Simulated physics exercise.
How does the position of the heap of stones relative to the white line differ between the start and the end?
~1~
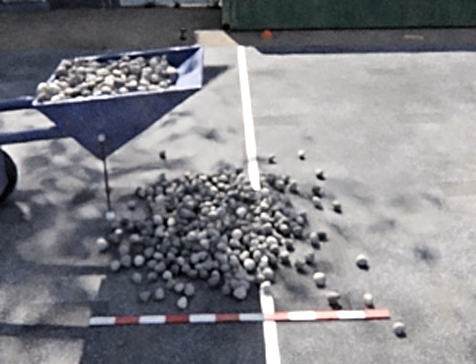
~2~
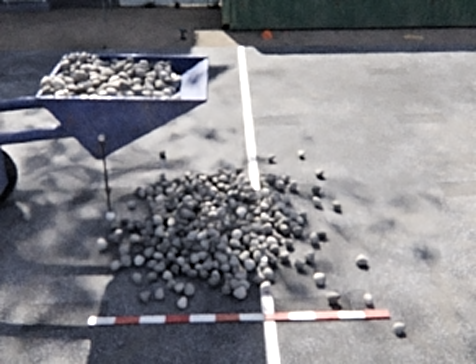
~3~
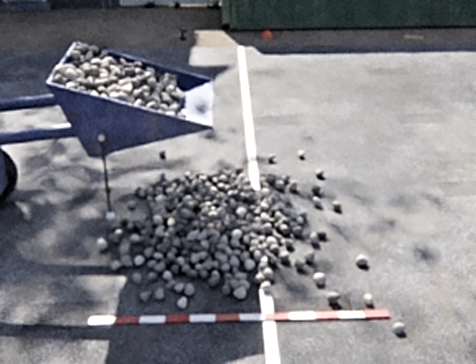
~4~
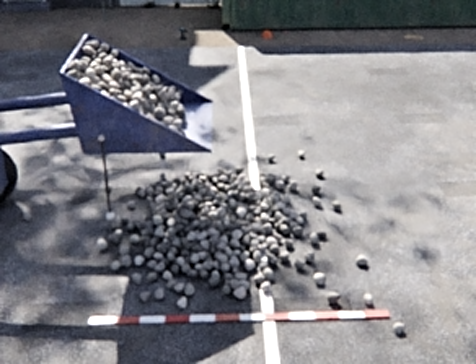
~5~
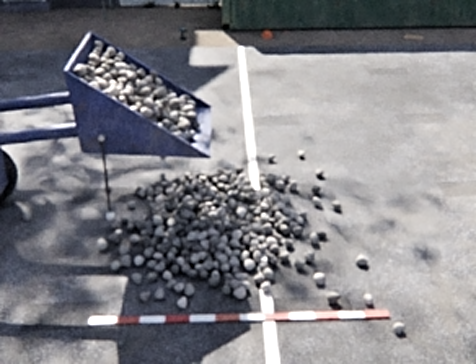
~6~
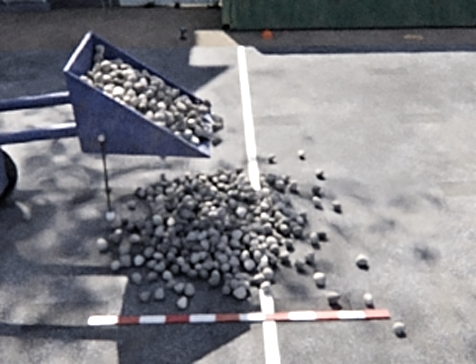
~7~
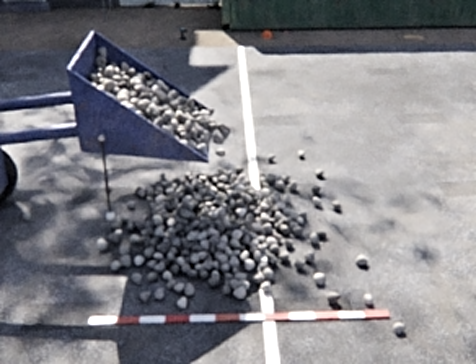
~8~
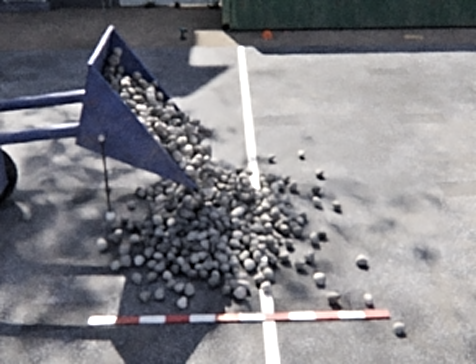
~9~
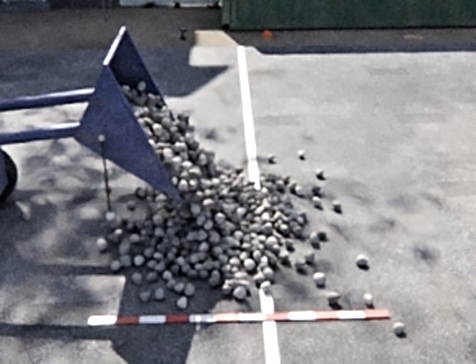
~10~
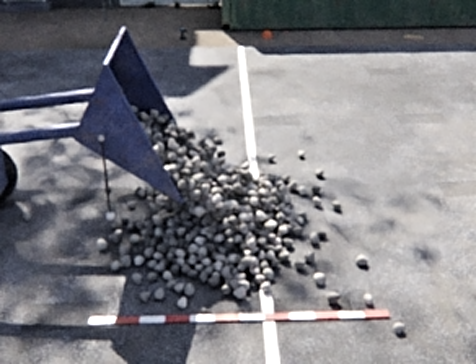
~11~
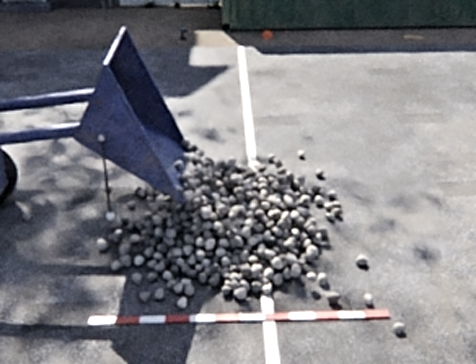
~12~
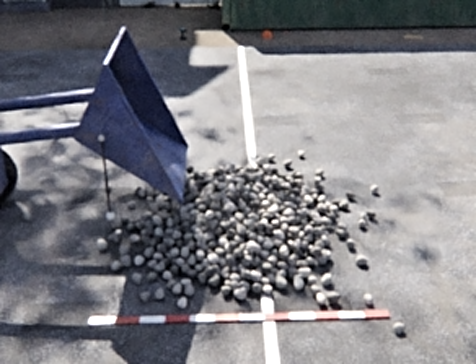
At the start the heap lies mostly to the left of the white line, with a smaller part past it. By the end it has spread to the right, and many more stones lie beyond the line.
